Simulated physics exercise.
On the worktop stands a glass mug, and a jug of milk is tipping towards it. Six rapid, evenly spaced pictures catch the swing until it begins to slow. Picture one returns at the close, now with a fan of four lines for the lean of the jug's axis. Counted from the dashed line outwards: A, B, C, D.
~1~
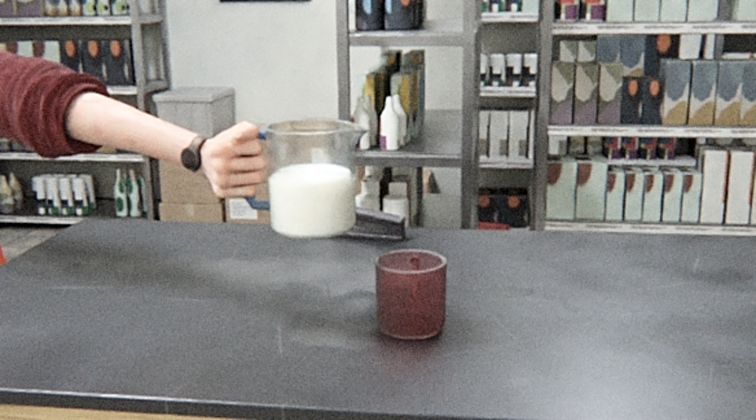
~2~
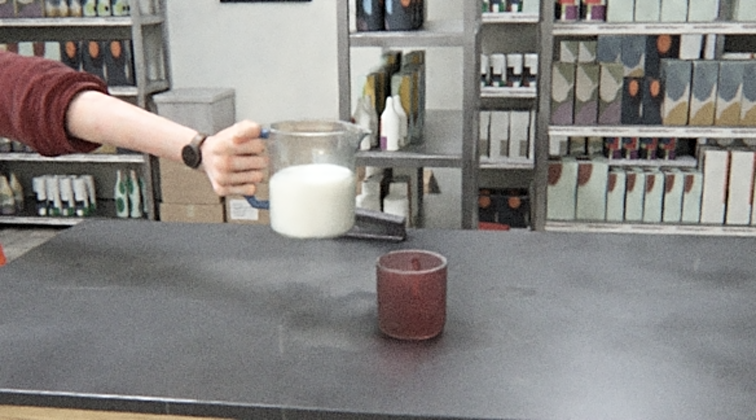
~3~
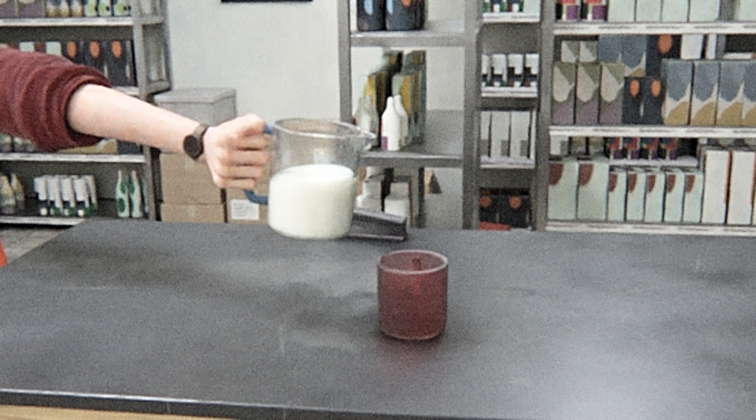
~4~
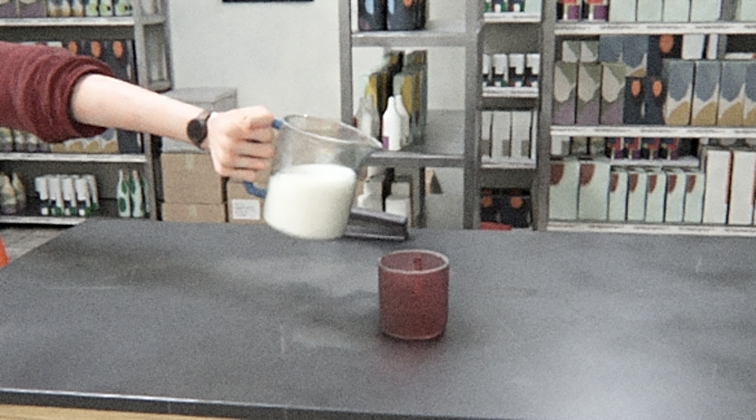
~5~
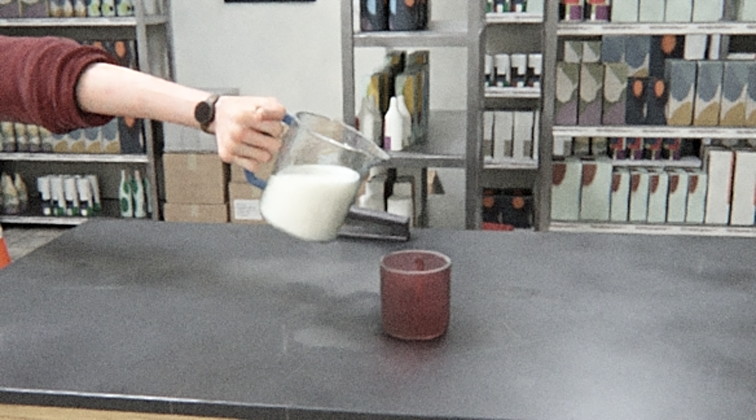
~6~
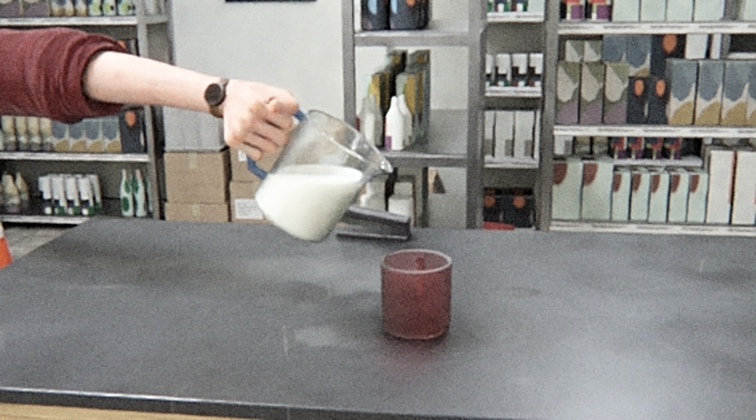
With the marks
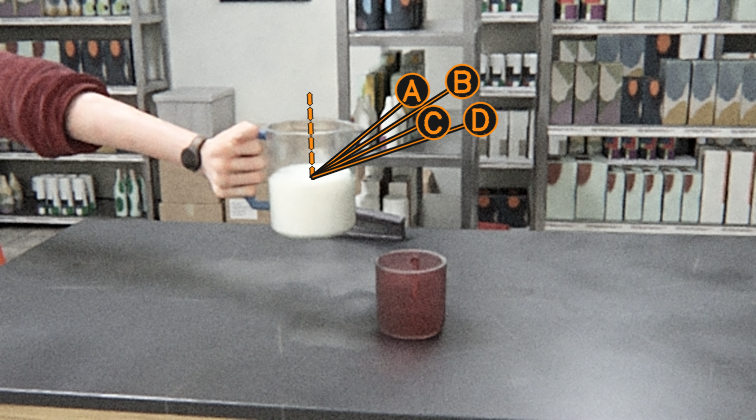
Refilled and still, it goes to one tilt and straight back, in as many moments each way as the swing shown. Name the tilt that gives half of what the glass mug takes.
I would pick tilt D.
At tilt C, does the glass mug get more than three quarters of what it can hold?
No, less.
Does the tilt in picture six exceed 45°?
No, it does not.
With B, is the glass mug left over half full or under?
Under.
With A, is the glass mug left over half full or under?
Under.
In orange, A at (401, 104); B at (448, 90); C at (416, 127); D at (464, 125).
With A, the glass mug ends with about 7 % of what it can hold.
With B, the glass mug ends with about 19 % of what it can hold.
With C, the glass mug ends with about 33 % of what it can hold.
With D, the glass mug ends with about 52 % of what it can hold.
